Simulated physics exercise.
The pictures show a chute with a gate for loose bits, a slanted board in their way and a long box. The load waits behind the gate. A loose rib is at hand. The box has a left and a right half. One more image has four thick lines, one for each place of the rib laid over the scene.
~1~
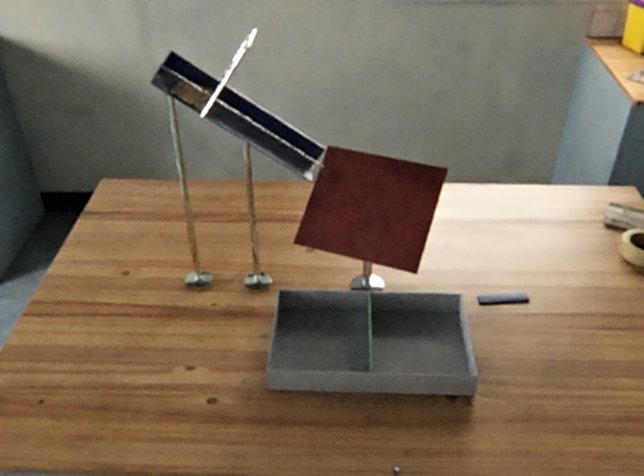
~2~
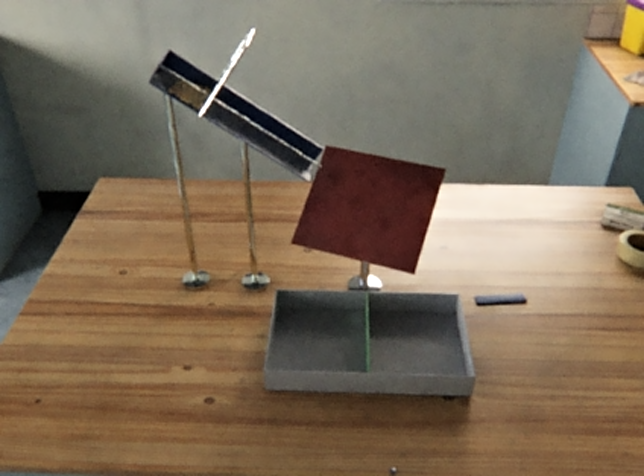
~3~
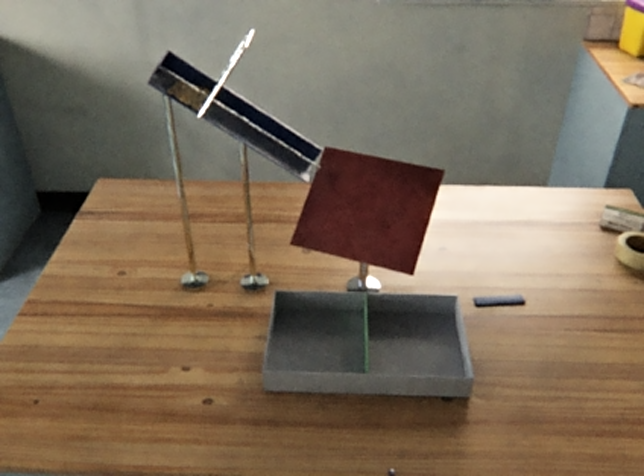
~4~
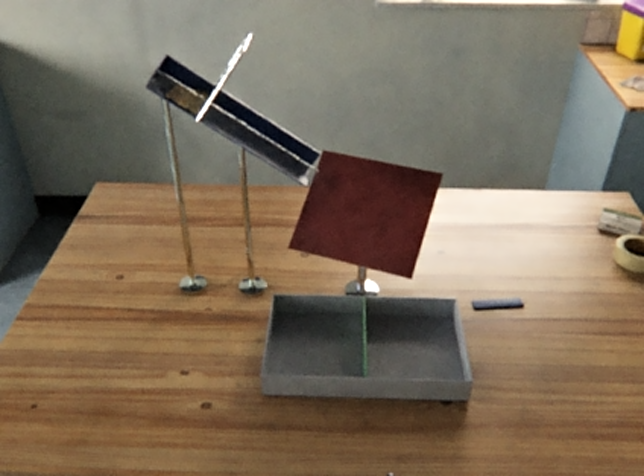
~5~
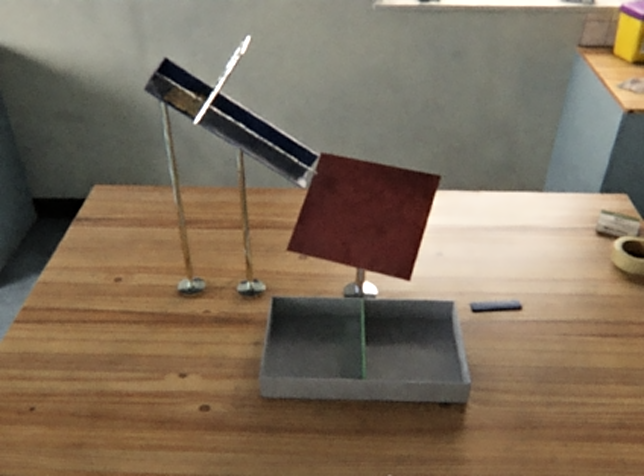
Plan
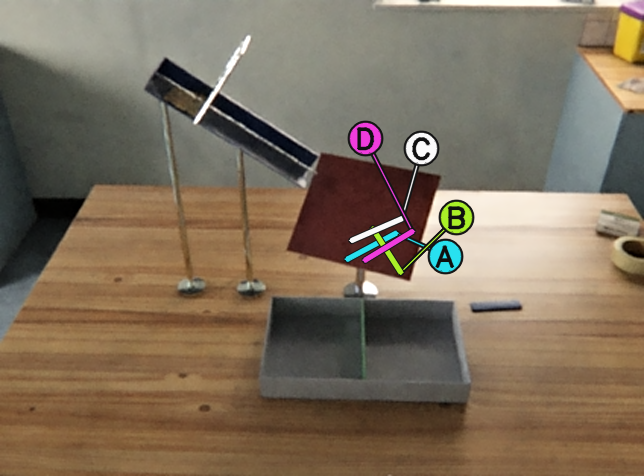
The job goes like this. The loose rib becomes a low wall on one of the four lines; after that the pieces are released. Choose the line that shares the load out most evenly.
It is B.
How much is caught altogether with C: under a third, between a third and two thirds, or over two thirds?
Over two thirds.
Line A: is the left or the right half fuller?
The left half.
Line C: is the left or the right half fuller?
Left.
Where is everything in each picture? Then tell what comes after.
Load behind the gate at (196, 98), dried chickpeas; lip of the chute at (313, 173), sloping gently, in the first frame.
Middle of the board at (368, 206), tilted fairly steeply; middle of its low edge at (351, 258); of its high edge at (384, 156), in the second frame.
Front corners of the box at (263, 371) and (473, 378); front end of its middle wall at (368, 374); gate still shut at (218, 85), in the third frame.
Middle of the load at (191, 103); lip at (308, 178), in the fourth frame.
Middle of the load at (190, 105); lip at (306, 180), in the fifth frame.
On the marked copy, line A from (395, 233) to (347, 259); line B from (372, 228) to (400, 272); line C from (401, 218) to (351, 240); line D from (412, 231) to (365, 260).
For line A, of what is caught, nearly all in the left half, a stray few in the right.
For line B, of what is caught, about half in the left half, about half in the right.
For line C, of what is caught, nearly all in the left half, a stray few in the right.
For line D, of what is caught, nearly all in the left half, a stray few in the right.
